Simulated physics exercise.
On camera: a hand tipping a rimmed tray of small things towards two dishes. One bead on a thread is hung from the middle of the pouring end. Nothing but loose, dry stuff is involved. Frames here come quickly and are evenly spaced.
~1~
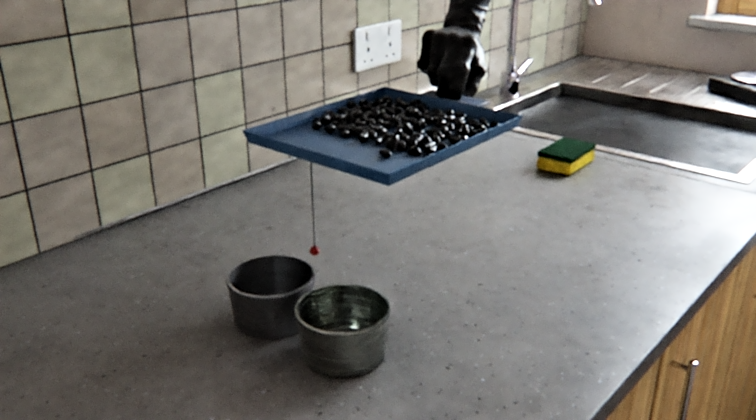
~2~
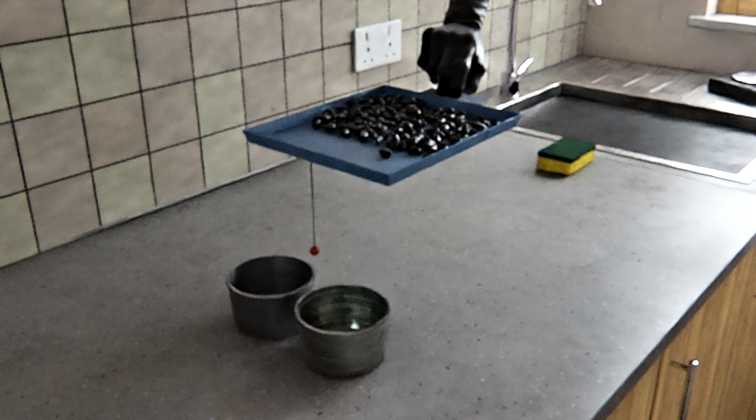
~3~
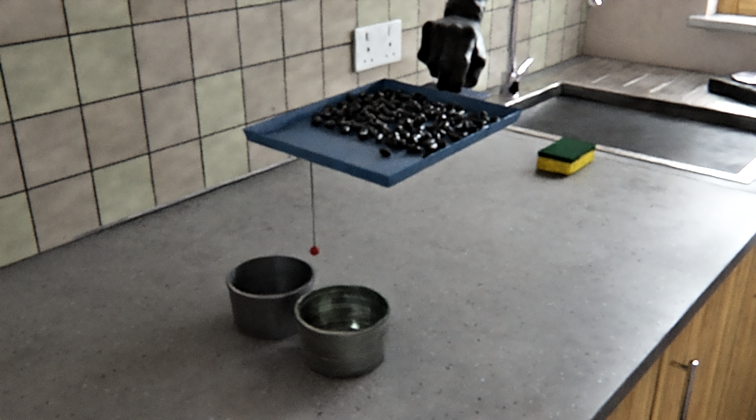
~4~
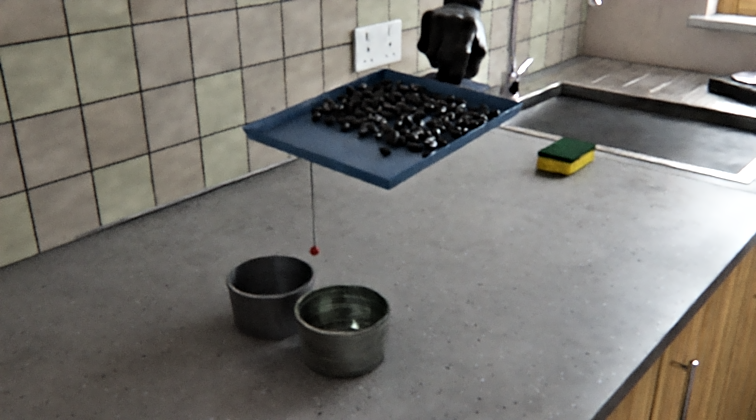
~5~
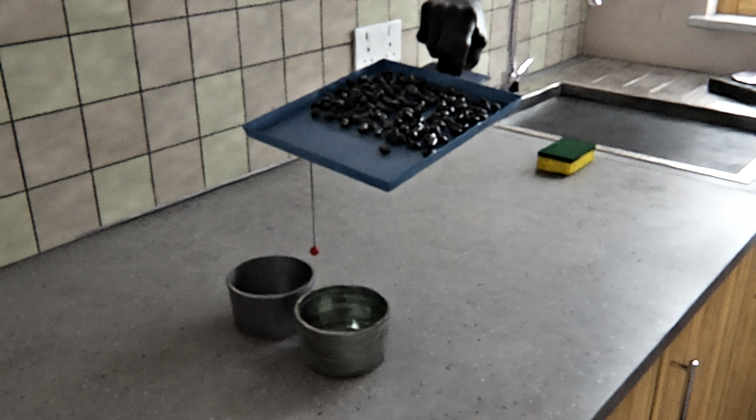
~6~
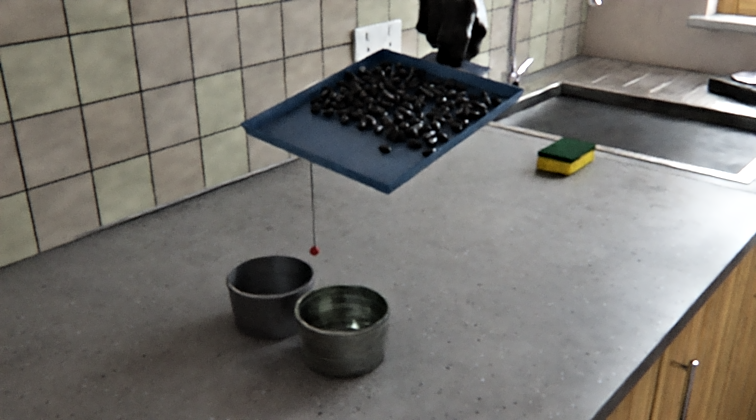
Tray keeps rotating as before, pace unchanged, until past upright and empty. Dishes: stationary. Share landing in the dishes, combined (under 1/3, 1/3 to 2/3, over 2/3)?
1/3 to 2/3.
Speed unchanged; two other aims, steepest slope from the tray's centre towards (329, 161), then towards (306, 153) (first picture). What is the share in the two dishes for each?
So it's 80 percent with the first slope and 50 percent with the other.
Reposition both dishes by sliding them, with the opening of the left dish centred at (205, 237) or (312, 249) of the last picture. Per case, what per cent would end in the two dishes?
About 0 per cent, then about 40 per cent.
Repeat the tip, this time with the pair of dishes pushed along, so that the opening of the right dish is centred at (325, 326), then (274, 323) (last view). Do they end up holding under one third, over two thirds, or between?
First attempt: Less than a third; second attempt: Less than a third.
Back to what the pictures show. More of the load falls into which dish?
At rest, the fuller dish is the one at right.
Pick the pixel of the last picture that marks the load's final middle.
Roughly pixel (360, 344).
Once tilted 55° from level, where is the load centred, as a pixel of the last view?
Mark it at roughly (369, 150) in the final frame.
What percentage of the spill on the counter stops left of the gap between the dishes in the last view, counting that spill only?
Near 10 in a hundred.
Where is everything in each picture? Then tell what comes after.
In the first picture, corners of the pouring end (248, 130) and (388, 171), level; middle of the load (397, 121), black beans; left dish (240, 309); right dish (311, 346); bead on its thread (315, 251).
In the second picture, corners of the pouring end (248, 130) and (388, 172), level; middle of the load (397, 120).
In the third picture, corners of the pouring end (248, 128) and (388, 174), tipped barely, lowest at the right corner; middle of the load (397, 116).
In the fourth picture, corners of the pouring end (248, 127) and (388, 177), tipped a little, lowest at the right corner; middle of the load (397, 110).
In the fifth picture, corners of the pouring end (247, 125) and (388, 179), tipped a little, lowest at the right corner; middle of the load (397, 104).
In the sixth picture, corners of the pouring end (246, 123) and (388, 182), tipped a little, lowest at the right corner; middle of the load (397, 98); left dish (240, 309); right dish (311, 346).
Just after the last frame, tray tipped steeply; almost all on the tray; about a tenth in the right dish; just a few outside both; just a few in the air.
A moment on, tray tipped right over; roughly a quarter on the tray; roughly a third in the right dish; just a few in the left dish; roughly a quarter outside both; roughly a quarter in the air.
Further on, tray tipped past a quarter turn; roughly half in the right dish; about a tenth in the left dish; roughly half outside both.
When it is over, tray tipped past a quarter turn; roughly half in the right dish; about a tenth in the left dish; roughly half outside both.
